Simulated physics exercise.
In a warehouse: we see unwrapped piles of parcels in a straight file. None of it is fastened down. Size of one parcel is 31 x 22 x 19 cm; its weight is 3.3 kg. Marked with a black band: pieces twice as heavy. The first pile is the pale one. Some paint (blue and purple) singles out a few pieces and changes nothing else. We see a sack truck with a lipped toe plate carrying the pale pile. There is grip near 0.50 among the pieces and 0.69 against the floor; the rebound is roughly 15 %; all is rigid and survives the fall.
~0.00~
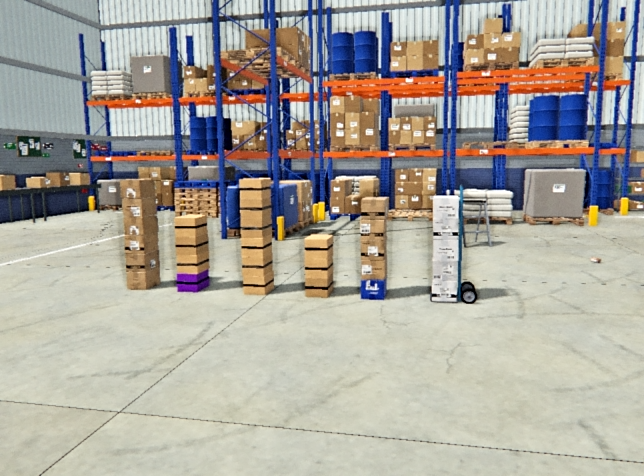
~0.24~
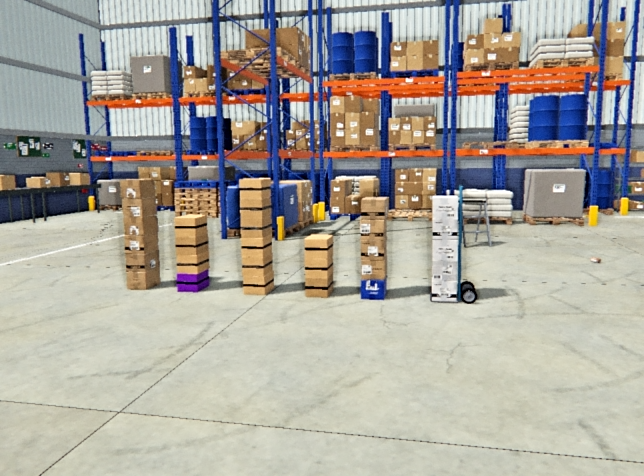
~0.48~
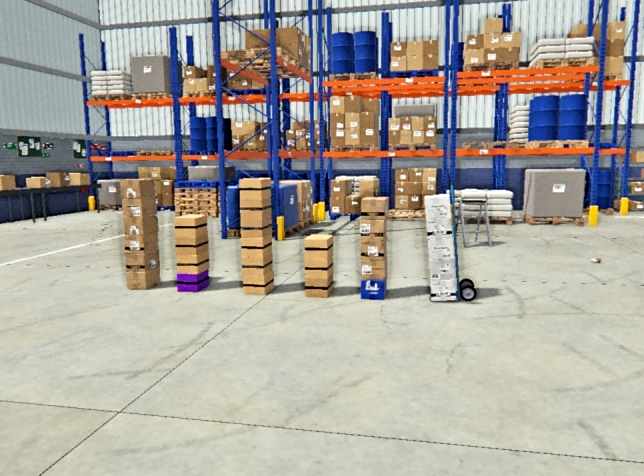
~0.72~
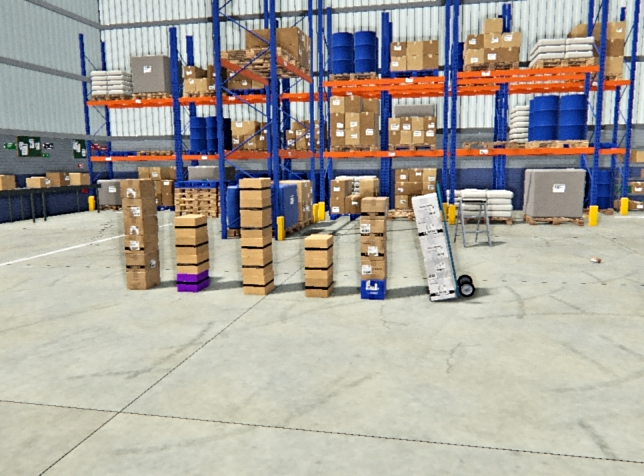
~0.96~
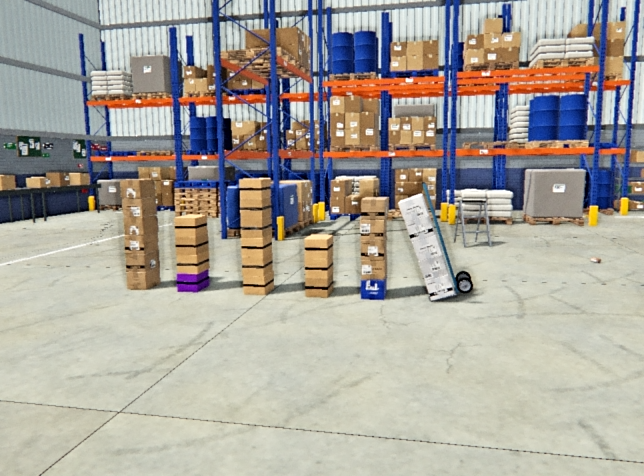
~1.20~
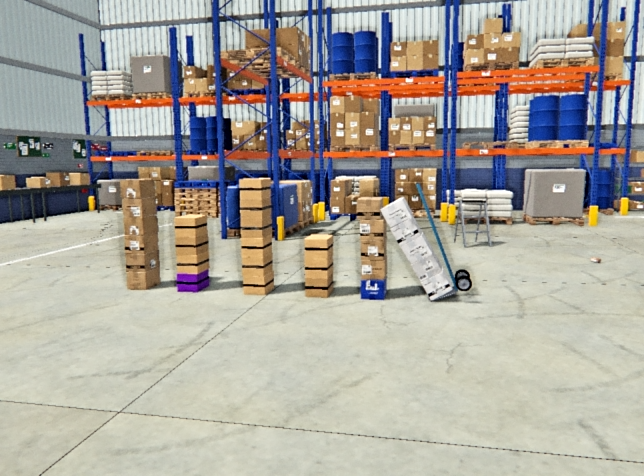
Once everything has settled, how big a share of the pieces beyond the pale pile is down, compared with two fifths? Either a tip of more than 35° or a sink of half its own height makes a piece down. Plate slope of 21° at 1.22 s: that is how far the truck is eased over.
The share down is under two fifths.
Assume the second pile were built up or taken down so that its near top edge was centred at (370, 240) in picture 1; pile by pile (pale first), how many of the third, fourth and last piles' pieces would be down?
Result: Third pile 0, fourth pile 0, last pile 0.
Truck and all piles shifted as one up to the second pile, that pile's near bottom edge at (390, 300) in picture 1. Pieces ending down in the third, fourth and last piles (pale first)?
After that shift, the third pile would have 3 down, the fourth 6 and the last 6.
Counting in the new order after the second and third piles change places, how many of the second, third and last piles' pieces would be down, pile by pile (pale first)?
Second 0, third 0, last 0.
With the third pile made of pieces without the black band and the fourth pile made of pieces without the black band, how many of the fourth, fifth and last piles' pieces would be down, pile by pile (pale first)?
Counts down - fourth: 6; fifth: 4; last: 6.
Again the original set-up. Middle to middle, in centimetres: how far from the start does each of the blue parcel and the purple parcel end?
Well, the blue finishes 10 cm from where it began, while the purple finishes 0 cm from its start.
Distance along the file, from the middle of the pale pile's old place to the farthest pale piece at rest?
80 cm.
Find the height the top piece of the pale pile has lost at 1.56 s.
About 10 cm.
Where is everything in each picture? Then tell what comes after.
In the first frame (each place is the centre of the face we see best), truck frame (462, 210) 0° forward; blue parcel (372, 290); purple parcel (187, 283); the others all in place.
The second frame shows truck frame (461, 210) 0° forward; purple parcel (187, 283).
The third frame shows truck frame (454, 208) 5° forward, top of the pale pile leaning 5°; purple parcel (187, 283); the others all in place.
The fourth frame shows truck frame (442, 206) 12° forward, top of the pale pile leaning 12°; purple parcel (187, 283); the others all in place.
The fifth frame shows truck frame (431, 205) 18° forward, top of the pale pile leaning 19°; blue parcel (372, 290); the others all in place.
The sixth frame shows truck frame (425, 206) 21° forward, top of the pale pile leaning 27°; blue parcel (372, 290); purple parcel (187, 283); one has shifted.
By 1.56 s, 3 of the pale pile down; none of the 24 other parcels down, 5 disturbed; blue parcel tilted 9°.
By 1.94 s, 5 of the pale pile down; 1 of the 24 other parcels down; blue parcel tilted 35°.
By 3.20 s, 5 of the pale pile down; 3 of the 24 other parcels down; blue parcel tilted 50°.
When it is over (4.7 s), 5 of the pale pile down; 6 of the 24 other parcels down; blue parcel tilted 55°; purple parcel unmoved. That is 25 per cent. In pixels of the last frame, middles, blue parcel near (362, 281), purple parcel near (193, 280).
